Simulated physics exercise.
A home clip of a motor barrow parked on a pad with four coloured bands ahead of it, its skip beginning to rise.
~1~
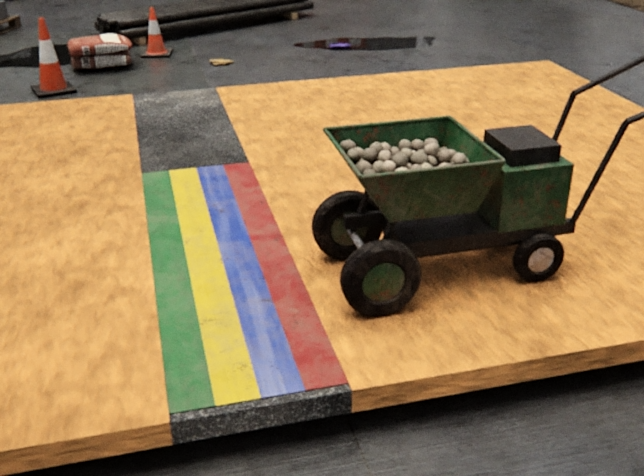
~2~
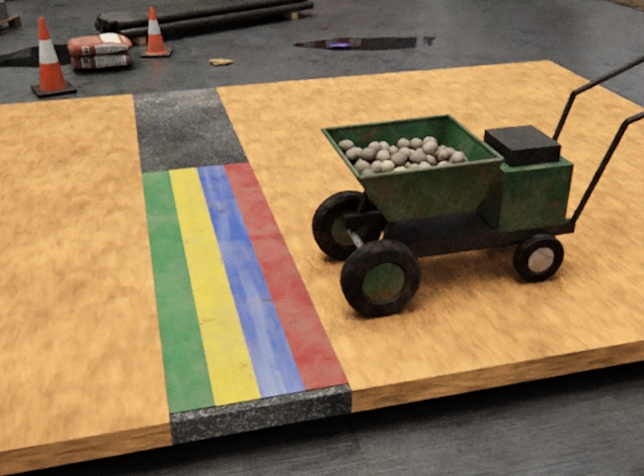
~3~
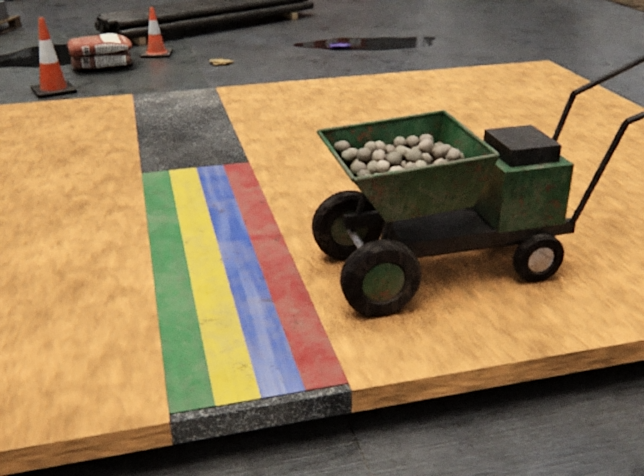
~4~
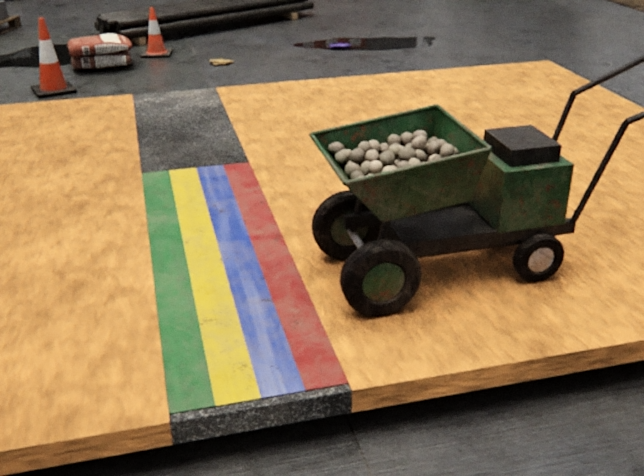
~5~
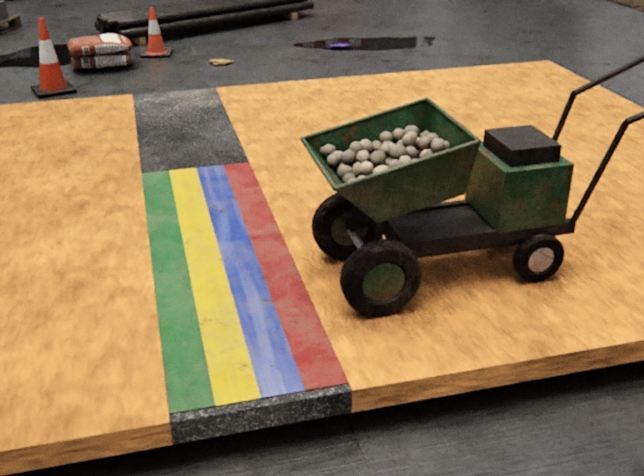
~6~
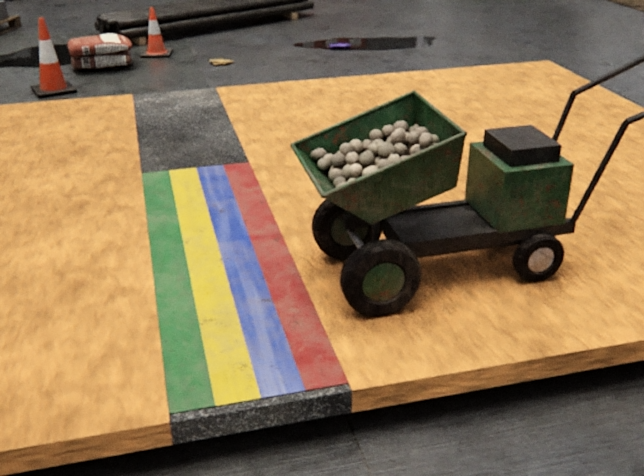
A green motor barrow loaded with grey pebbles stood parked to the right of four coloured bands, and its skip slowly tilted forward to the left, its back end rising while the wheels stayed still.
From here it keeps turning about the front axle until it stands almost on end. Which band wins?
Most lies over the yellow band.
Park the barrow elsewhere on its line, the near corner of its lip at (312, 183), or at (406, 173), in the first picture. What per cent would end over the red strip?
First some 0, then 30 per cent.
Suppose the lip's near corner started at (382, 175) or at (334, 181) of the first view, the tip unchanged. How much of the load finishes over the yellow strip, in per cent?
About 30 and 40 per cent.
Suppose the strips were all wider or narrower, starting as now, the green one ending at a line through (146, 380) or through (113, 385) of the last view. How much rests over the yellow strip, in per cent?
Roughly 40 per cent, and 30 per cent.
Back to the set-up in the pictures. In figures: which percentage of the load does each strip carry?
In per cent, red strip 0, blue strip 30, yellow strip 40 and green strip 20.
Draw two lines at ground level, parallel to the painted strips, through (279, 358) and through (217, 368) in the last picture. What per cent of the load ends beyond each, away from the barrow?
In turn 90 and 40 in a hundred.
Shortly afterwards, skip tipped steeply; the whole lot in the skip.
Next, skip tipped right over; the bulk in the skip; a little over the blue strip; a little over the yellow strip; only a few falling.
Some moments later, skip tipped right over; near a quarter in the skip; near a quarter over the blue strip; near a third over the yellow strip; near a quarter over the green strip; a little off the paint.
In the end, skip tipped right over; only a few in the skip; only a few over the red strip; near a quarter over the blue strip; near a third over the yellow strip; near a quarter over the green strip; a little off the paint.
